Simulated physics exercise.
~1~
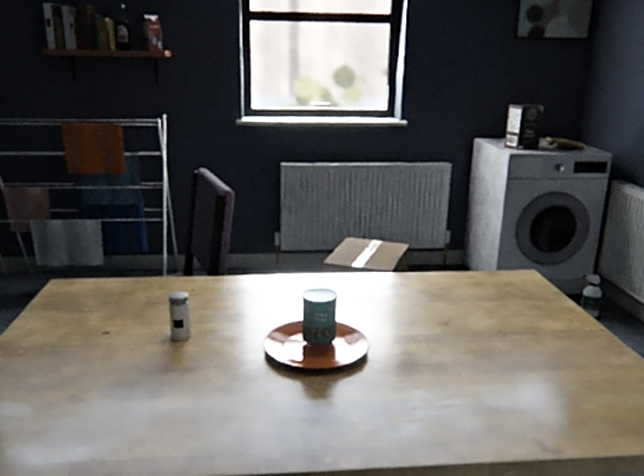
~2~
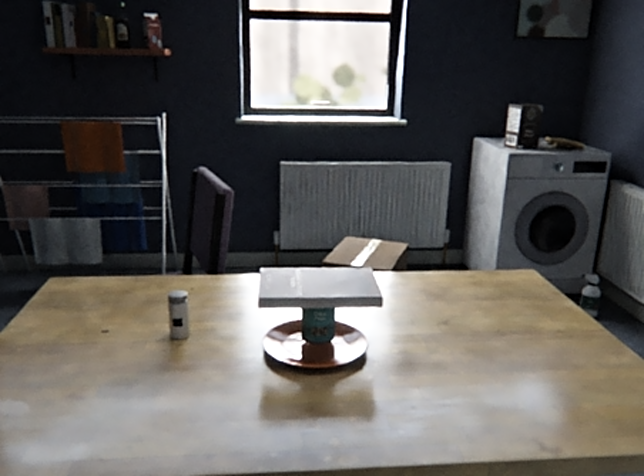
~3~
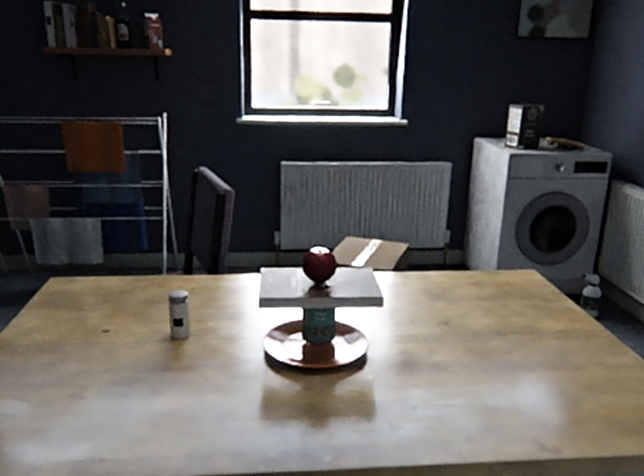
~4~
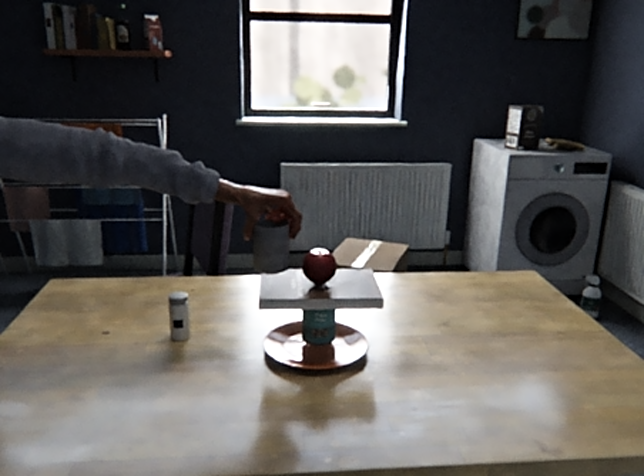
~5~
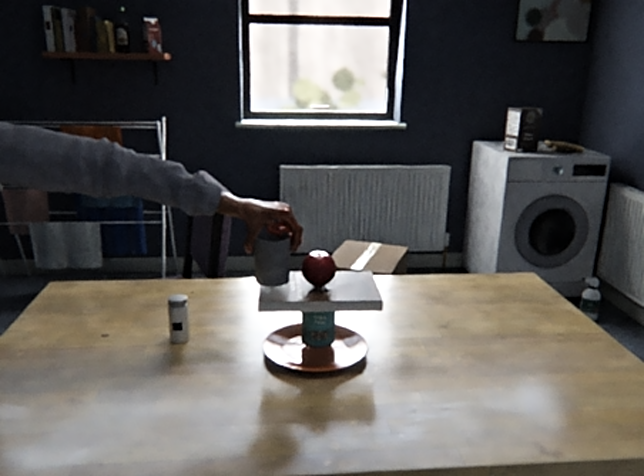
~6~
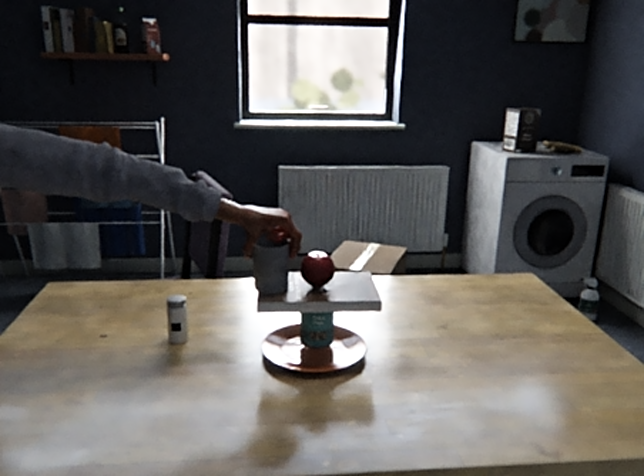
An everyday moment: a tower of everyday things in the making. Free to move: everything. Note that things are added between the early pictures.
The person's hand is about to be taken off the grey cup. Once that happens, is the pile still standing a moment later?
Steady.
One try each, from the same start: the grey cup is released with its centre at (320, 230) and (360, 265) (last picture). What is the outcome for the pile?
Lab note - try 1: Collapse; try 2: No collapse.
Then, 0.30 s later than the last frame, all is still.
Then, 0.70 s later than the last frame, grey cup resting near (271, 266).
When it is over, all 6 as before. End places, in pixels of the last picture, grey cup near (271, 266). The pile keeps its balance.
